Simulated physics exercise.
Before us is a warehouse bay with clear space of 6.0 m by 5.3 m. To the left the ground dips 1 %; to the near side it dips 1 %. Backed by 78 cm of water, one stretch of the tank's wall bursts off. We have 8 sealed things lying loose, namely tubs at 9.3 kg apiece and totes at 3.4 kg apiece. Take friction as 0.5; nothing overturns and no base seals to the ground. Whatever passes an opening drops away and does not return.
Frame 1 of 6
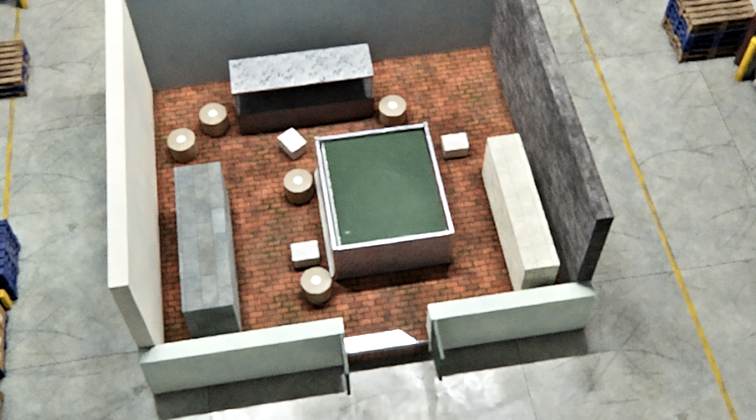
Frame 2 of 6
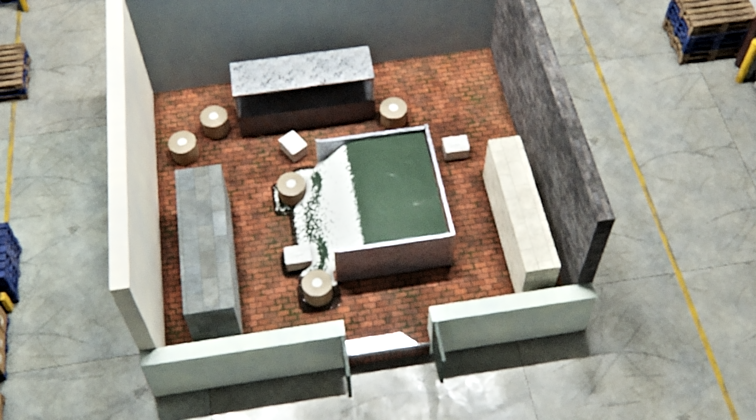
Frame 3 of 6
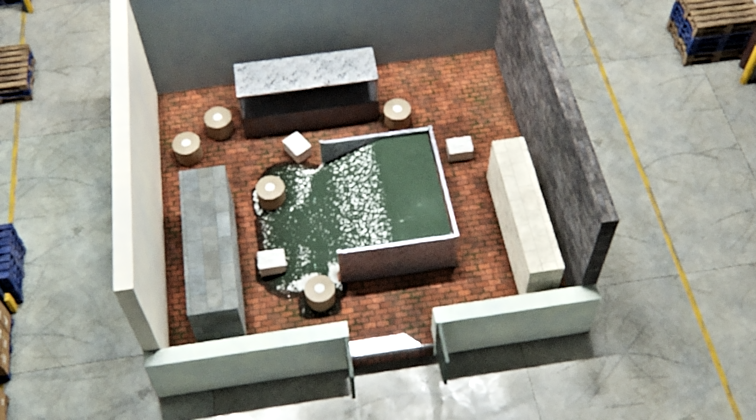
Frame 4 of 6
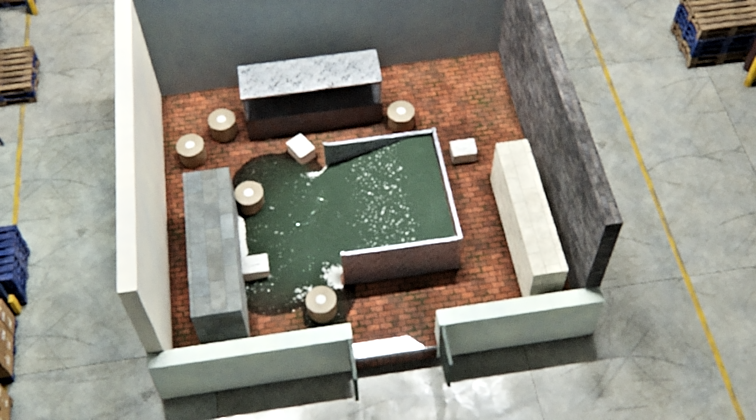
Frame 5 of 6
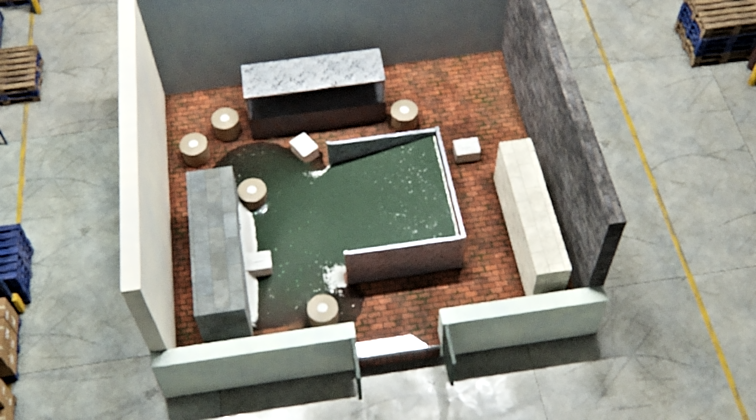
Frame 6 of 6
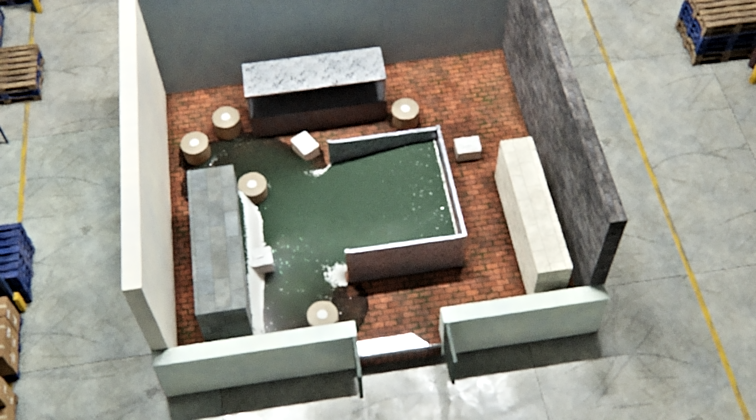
A walled, brick-floored enclosure stands in a grey warehouse bay, seen from high above. Round tan tubs and small white totes sit around a central tank of dark green water, with long grey and cream blocks at left and right. The tank's left wall gives way and foaming water surges left, pushing two tubs and a tote, then spreads around the grey block and calms as the camera drifts slightly.
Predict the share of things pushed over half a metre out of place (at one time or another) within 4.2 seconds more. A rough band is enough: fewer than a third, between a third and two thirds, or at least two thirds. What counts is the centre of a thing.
I would say at least two thirds.
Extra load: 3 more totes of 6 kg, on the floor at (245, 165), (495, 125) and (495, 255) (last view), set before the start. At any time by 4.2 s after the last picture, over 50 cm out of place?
Order as asked - goes beyond, stays inside, goes beyond.
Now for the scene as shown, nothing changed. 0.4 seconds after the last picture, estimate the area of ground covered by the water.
At that time the wet patch spans about 11.0 m2.
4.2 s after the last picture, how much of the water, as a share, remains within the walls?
Around 96 per cent of the water is still in there.
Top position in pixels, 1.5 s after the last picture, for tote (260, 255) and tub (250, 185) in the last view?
Somewhere about (402, 306) and (200, 96).
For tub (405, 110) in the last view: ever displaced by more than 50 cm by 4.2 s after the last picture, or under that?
Within the mark.
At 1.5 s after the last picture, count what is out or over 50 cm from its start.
It comes to 5.
Then, 0.4 s after the last picture 3 of 8 are over 50 cm from their spots; 2 afloat.
Then, 1.5 s after the last picture 5 of 8 are over 50 cm from their spots; 5 afloat.
Then, 2.8 s after the last picture 6 of 8 are over 50 cm from their spots; 4 afloat.
Then, 4.2 s after the last picture 7 of 8 are over 50 cm from their spots, and 7 have been at some point; 7 afloat.
